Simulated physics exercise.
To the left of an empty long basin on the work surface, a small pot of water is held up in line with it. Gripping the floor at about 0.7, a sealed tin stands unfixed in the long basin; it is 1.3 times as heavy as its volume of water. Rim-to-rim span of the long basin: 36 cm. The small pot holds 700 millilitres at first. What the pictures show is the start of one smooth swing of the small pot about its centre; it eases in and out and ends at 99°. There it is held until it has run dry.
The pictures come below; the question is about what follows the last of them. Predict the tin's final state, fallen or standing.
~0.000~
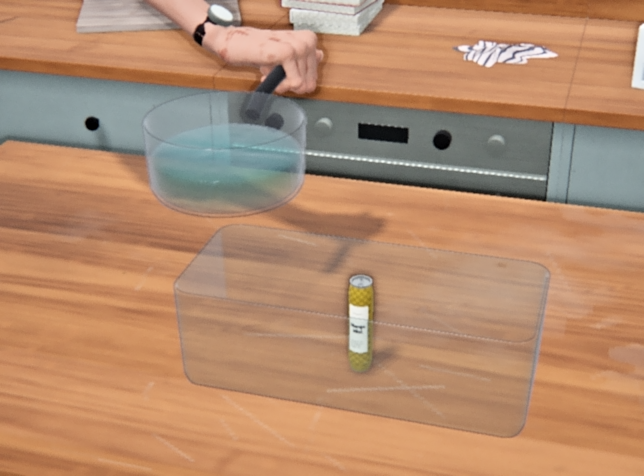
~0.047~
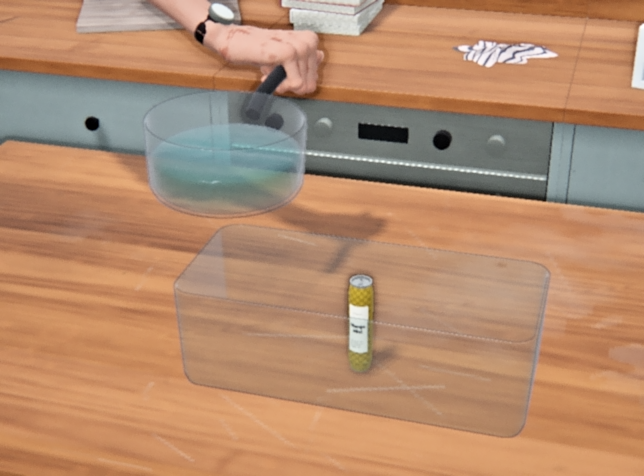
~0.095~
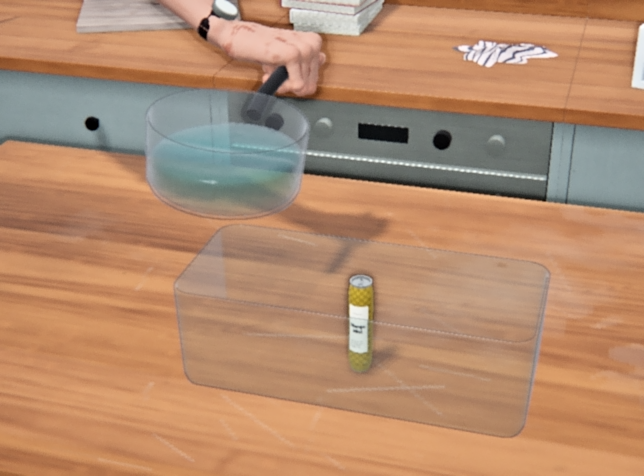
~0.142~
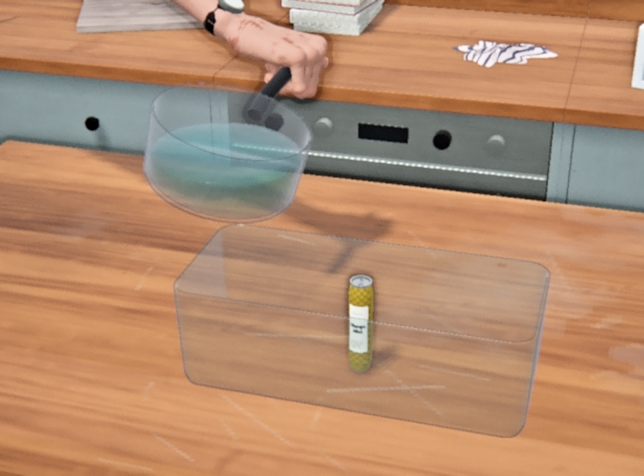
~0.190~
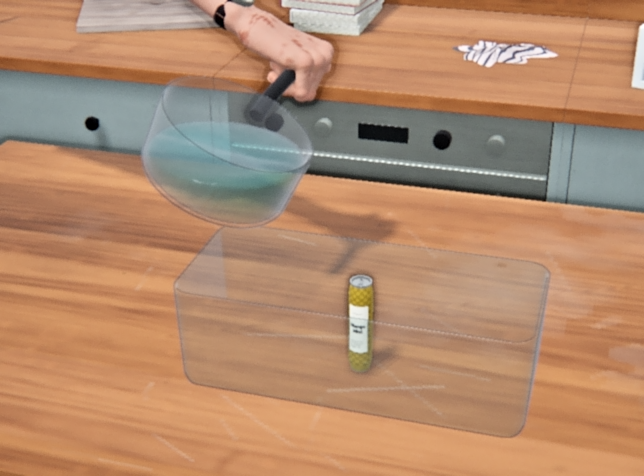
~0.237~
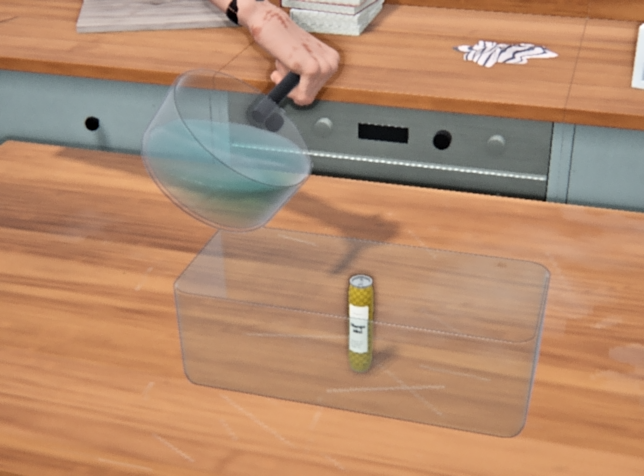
I predict it is fallen.
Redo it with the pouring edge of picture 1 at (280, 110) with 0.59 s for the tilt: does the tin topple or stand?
Result: Tin tipped over.
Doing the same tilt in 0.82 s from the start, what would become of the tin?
The tin stays on its base.
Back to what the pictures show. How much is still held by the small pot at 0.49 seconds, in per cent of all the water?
Some 26 % of it is still there.
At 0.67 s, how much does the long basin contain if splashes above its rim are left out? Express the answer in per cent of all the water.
Near 86 in a hundred.
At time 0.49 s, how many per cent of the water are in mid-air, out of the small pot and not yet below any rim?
Close to 40 per cent, I'd say.
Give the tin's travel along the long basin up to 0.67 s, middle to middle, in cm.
About 2 cm.
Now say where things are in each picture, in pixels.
In the first frame, it leans 0°; its right rim is at (301, 128); the water meets the walls at (159, 142) and (300, 156); the long basin's rim runs from (198, 256) to (543, 304); the tin's top is at (361, 285).
In the second frame, it leans 2°; its right rim is at (302, 131); the water meets the walls at (159, 141) and (300, 157).
In the third frame, it leans 7°; its right rim is at (304, 138); the water meets the walls at (159, 139) and (300, 159).
In the fourth frame, it leans 14°; its right rim is at (307, 149); the water meets the walls at (157, 136) and (302, 161).
In the fifth frame, it leans 25°; its right rim is at (308, 163); the water meets the walls at (155, 133) and (304, 164).
In the sixth frame, it leans 37°; its right rim is at (306, 179); the water meets the walls at (155, 126) and (309, 169).
By 0.49 s the tilt is 94° and 26 per cent is still to pour; the tin stands where it began.
By 0.67 s the tilt is 99° and 9 per cent is still to pour; the tin leans 10°.
By 0.86 s the tilt is 99° and 2 per cent is still to pour; the tin leans 58°.
By 1.07 s the tilt is 99° and 0 per cent is still to pour; the tin lies on its side.
At rest the tin lies on its side.
